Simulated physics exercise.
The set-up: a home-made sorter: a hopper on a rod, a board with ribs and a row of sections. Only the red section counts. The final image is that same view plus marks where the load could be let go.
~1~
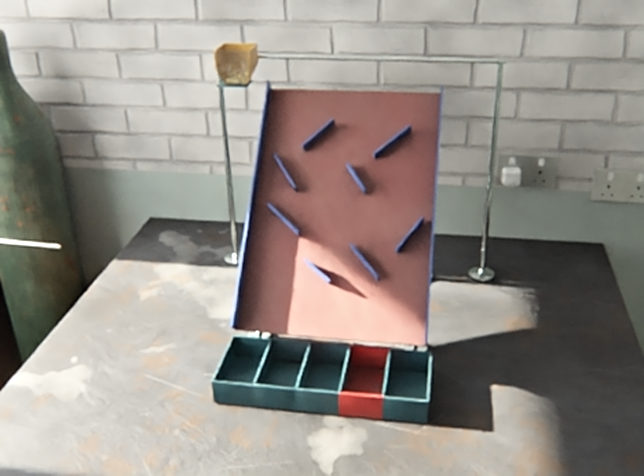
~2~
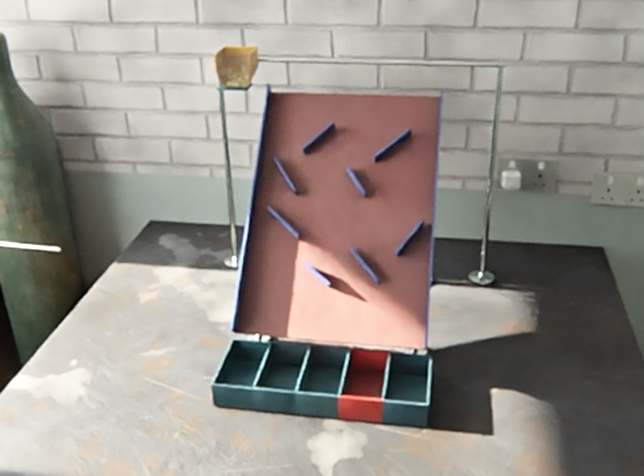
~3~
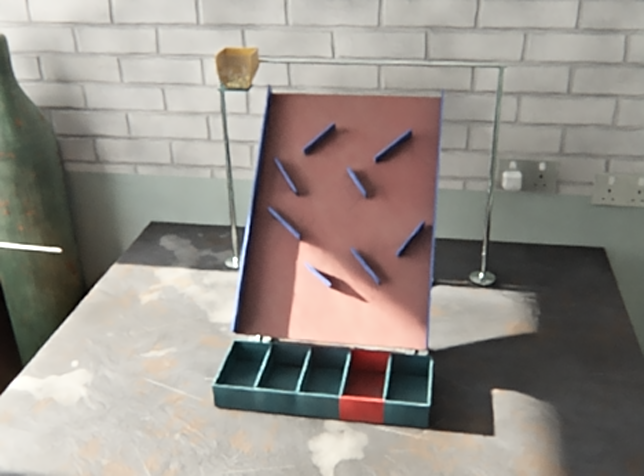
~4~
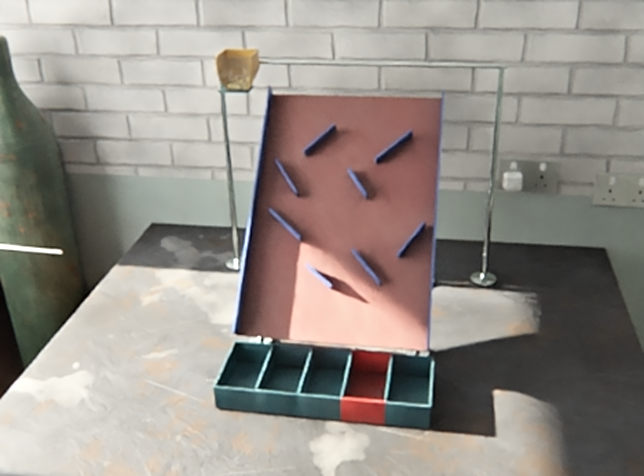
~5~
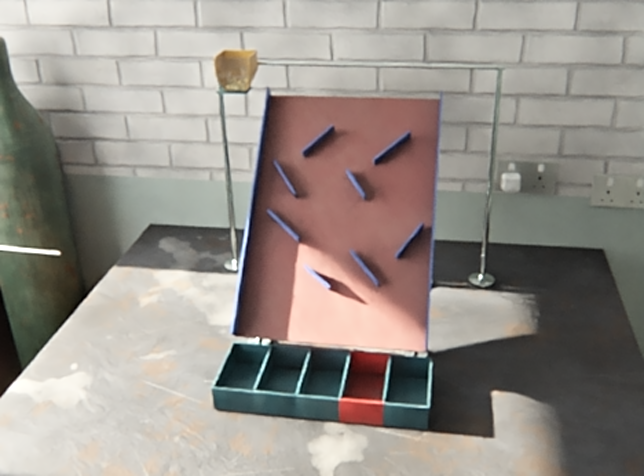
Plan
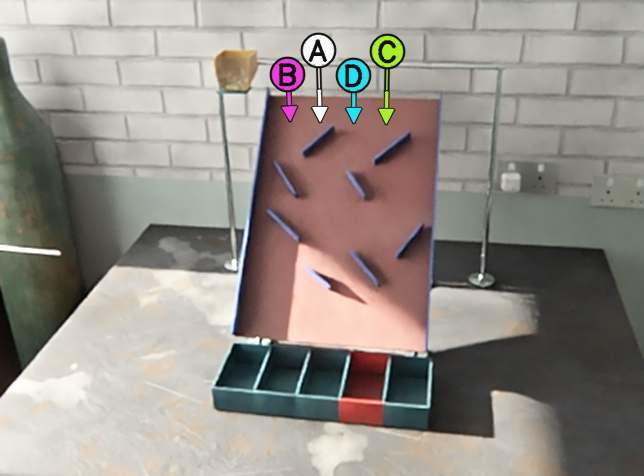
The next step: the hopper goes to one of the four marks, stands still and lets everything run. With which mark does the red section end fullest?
The answer is mark A.
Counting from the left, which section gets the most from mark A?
The fourth from the left.
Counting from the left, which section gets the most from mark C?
The fifth from the left.
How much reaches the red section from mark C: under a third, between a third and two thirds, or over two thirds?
Mark C gives under a third.
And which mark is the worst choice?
The answer is C.
On the marked copy, mark A meets the board at (320, 116); mark B meets the board at (289, 115); mark C meets the board at (386, 118); mark D meets the board at (353, 117).
For mark A, most in the red section, about a quarter in other sections.
For mark B, about a third in the red section, about two thirds in other sections, a stray few outside the box.
For mark C, about a quarter in the red section, most in other sections, a stray few outside the box.
For mark D, about half in the red section, about half in other sections.
